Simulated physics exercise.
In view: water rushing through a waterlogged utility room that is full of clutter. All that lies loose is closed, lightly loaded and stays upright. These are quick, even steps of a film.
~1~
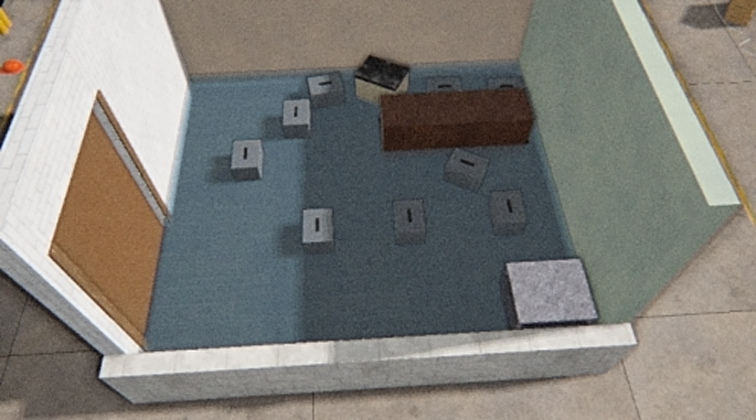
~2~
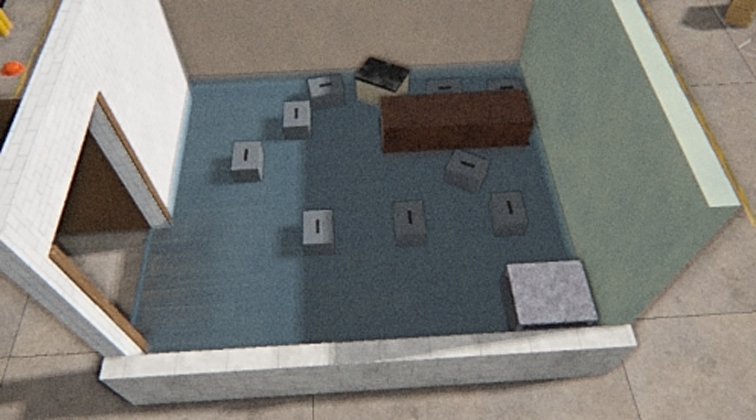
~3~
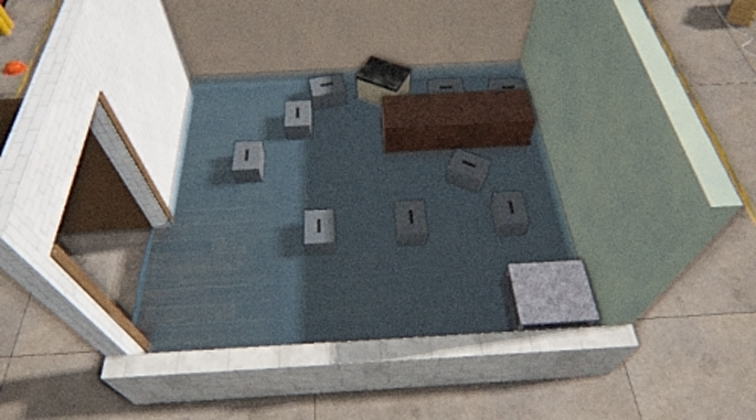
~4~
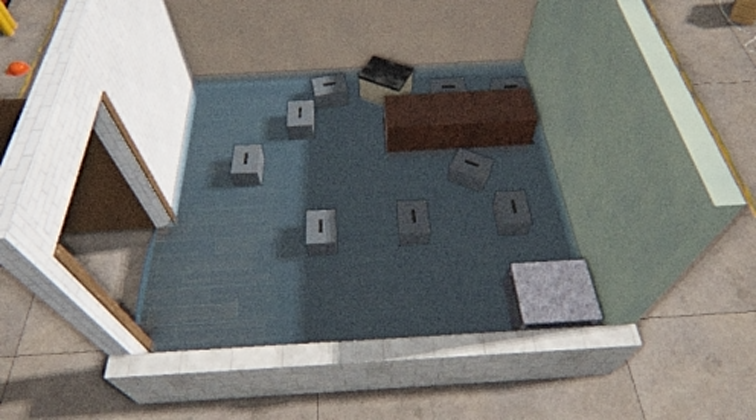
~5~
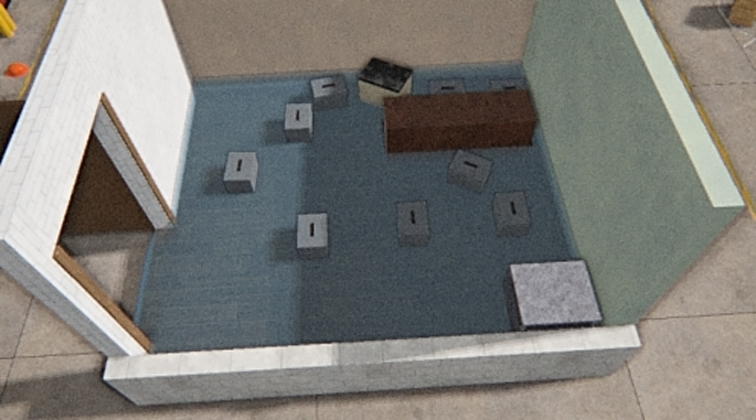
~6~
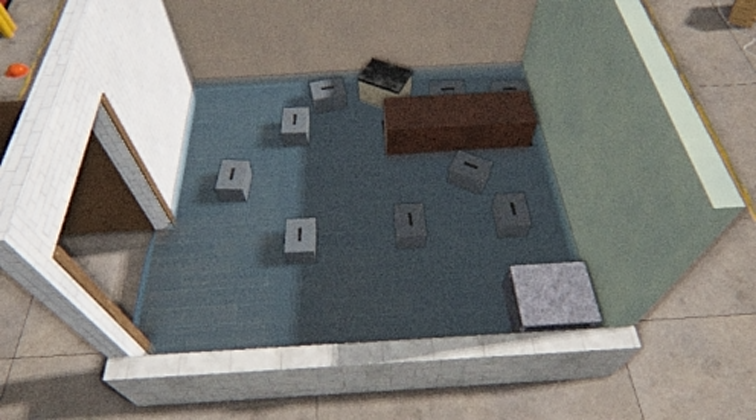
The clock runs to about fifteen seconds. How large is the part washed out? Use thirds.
It is one to two thirds.
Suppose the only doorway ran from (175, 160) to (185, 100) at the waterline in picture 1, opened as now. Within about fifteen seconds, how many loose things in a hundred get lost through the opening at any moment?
Roughly 50 per cent.
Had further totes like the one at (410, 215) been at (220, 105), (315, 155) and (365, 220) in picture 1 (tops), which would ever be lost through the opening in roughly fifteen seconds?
As listed: Yes, out, gone.
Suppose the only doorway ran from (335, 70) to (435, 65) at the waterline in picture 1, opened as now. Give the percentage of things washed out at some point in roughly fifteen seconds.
About 80 per cent.
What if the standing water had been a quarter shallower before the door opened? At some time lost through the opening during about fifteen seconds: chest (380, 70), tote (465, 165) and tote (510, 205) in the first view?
As listed: Kept in, still in, inside.
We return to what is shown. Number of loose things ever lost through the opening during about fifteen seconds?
5 of them.
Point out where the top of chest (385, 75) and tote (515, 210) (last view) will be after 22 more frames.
At about (294, 142) and (429, 233).
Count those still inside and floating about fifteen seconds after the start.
5 of them.
A moment on, 0 of 10 are out; 10 afloat.
Next, 2 of 10 are out; 8 afloat.
Later, 3 of 10 are out; 7 afloat.
In the end, 5 of 10 are out; 5 afloat.
